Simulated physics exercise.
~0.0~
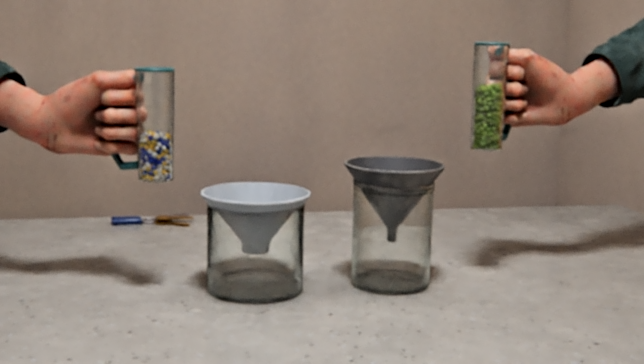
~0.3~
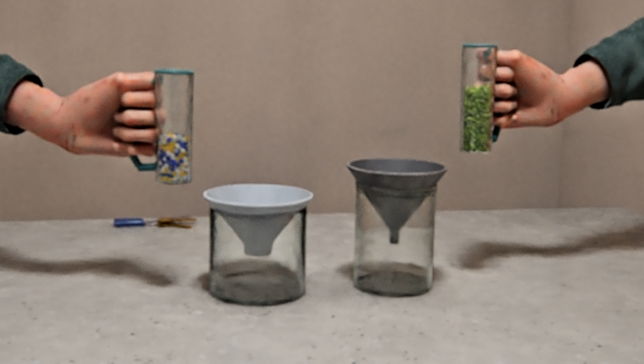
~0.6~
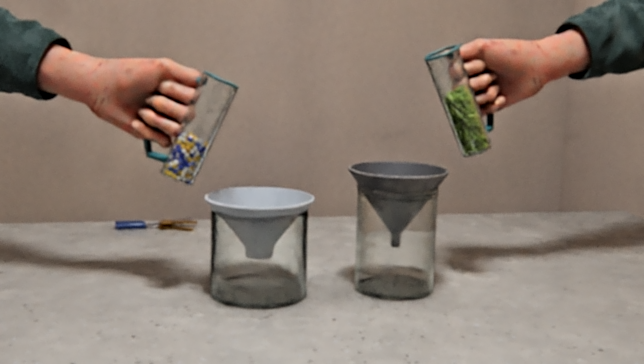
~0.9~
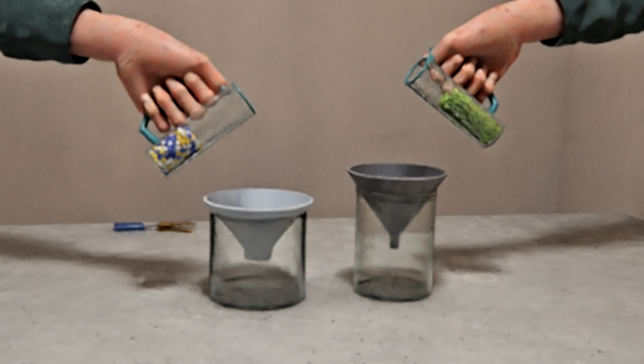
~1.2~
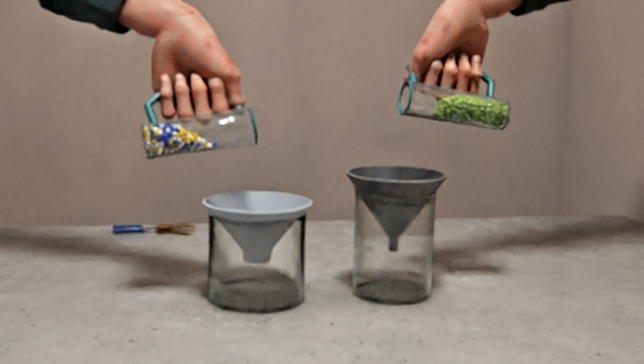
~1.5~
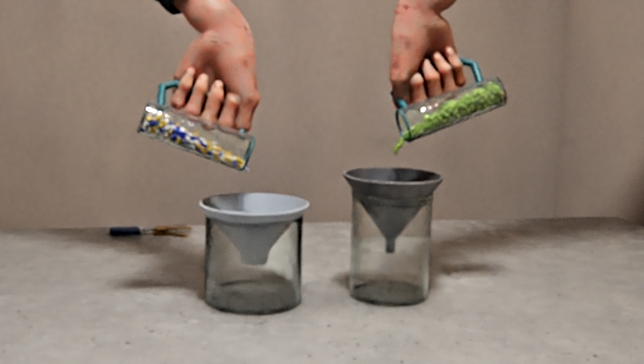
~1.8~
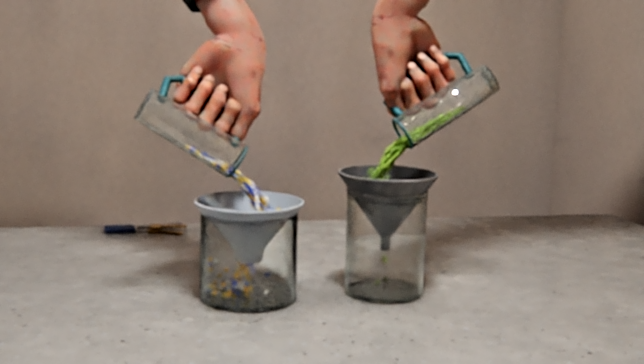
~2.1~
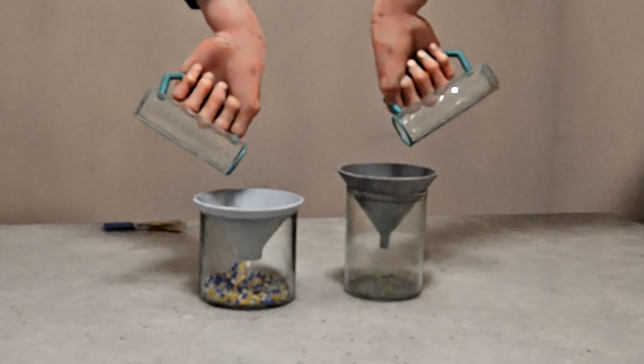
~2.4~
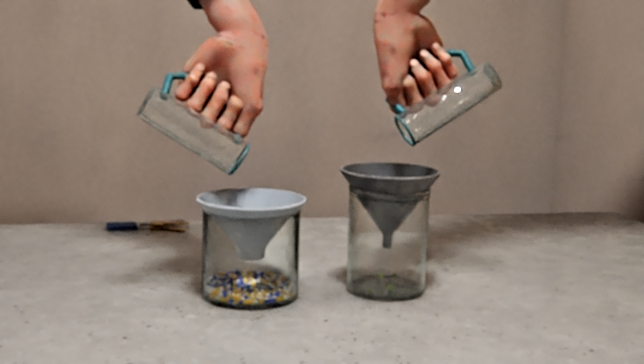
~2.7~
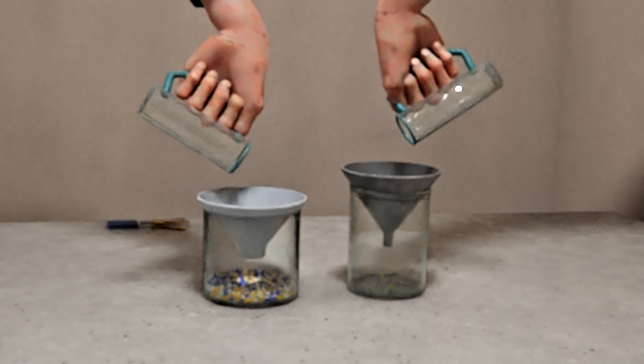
We see two hands tip glass mugs over funnels set in two jars, pouring blue, yellow and white bits on the left and green bits on the right. Both mugs empty; the left load settles in its jar, while most of the green stays stuck in the dark funnel.
